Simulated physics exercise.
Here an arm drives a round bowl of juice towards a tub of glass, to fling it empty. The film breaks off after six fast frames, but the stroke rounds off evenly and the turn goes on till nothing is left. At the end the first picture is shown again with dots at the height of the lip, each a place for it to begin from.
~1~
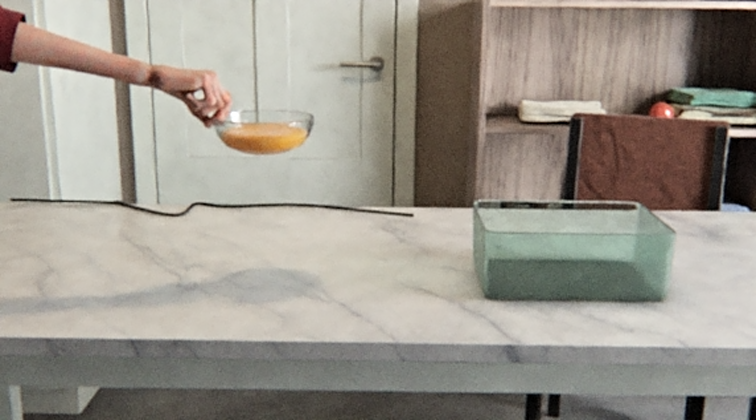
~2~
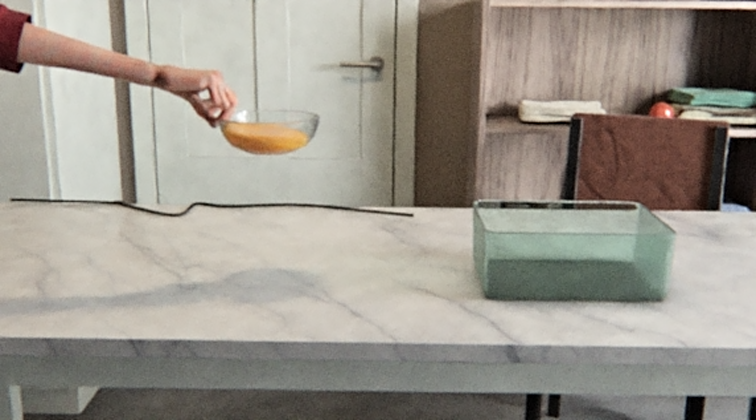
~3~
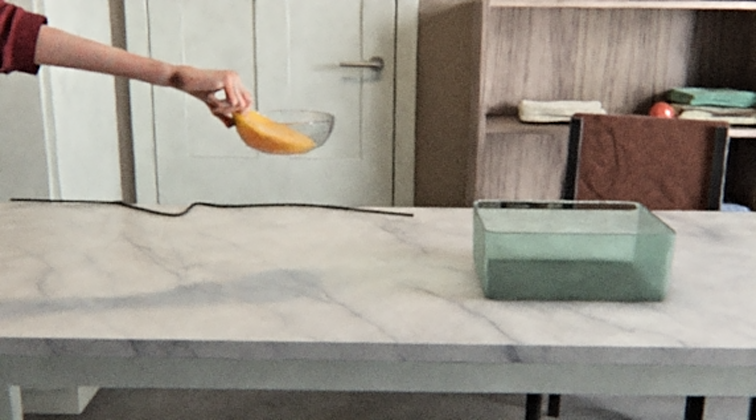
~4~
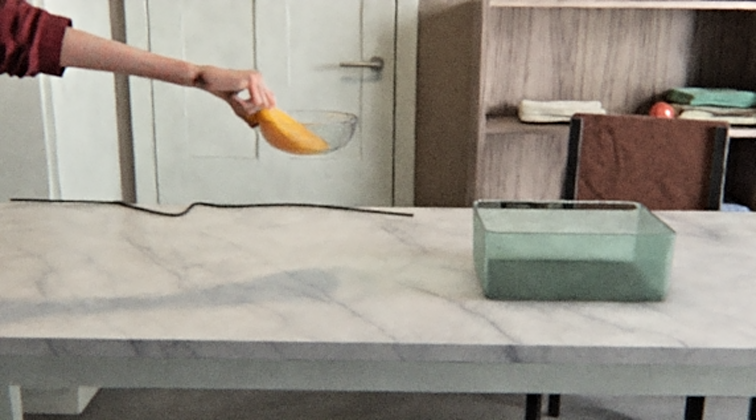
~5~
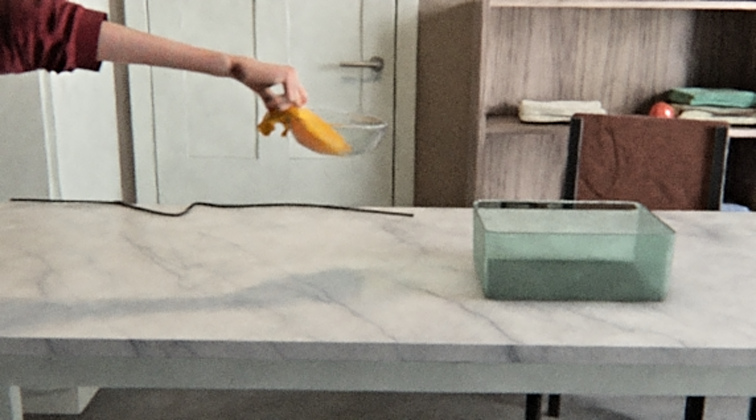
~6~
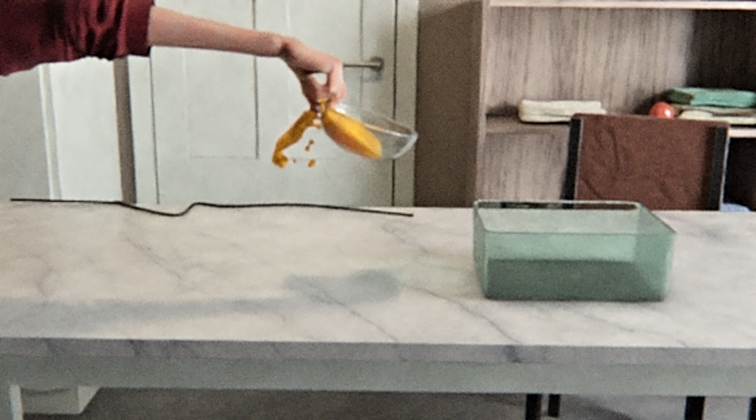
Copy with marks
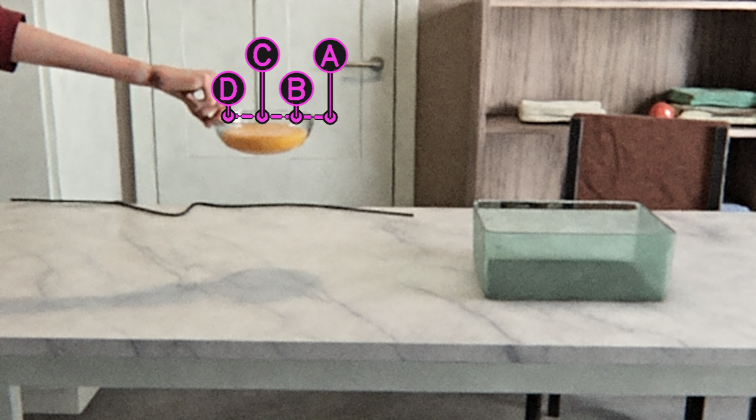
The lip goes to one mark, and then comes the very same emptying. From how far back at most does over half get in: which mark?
The limit is C.
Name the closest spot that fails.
It is D.
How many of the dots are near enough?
Three of the four.
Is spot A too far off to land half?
No, not at all.
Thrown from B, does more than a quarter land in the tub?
Yes.
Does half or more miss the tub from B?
No, that is safe.
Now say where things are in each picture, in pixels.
The first picture shows upright, lip at (312, 117); tub from (483, 297) to (667, 300); nothing has left yet.
The second picture shows upright, lip at (317, 117); nothing has left yet.
The third picture shows upright, lip at (333, 117); juice is over the rim, down to (244, 116).
The fourth picture shows upright, lip at (356, 117); juice is over the rim, down to (261, 118).
The fifth picture shows tipped about 6°, lip at (386, 122); juice is over the rim, down to (288, 136).
The sixth picture shows tipped about 18°, lip at (416, 134); juice is over the rim, down to (317, 172).
On the marked copy, A at (330, 117); B at (296, 116); C at (262, 116); D at (228, 116).
For spot A, about 74 % lands in the tub, 20 % falls short and 6 % goes beside or beyond.
For spot B, about 74 % lands in the tub, 22 % falls short and 4 % goes beside or beyond.
For spot C, about 61 % lands in the tub, 33 % falls short and 6 % goes beside or beyond.
For spot D, about 36 % lands in the tub, 59 % falls short and 5 % goes beside or beyond.
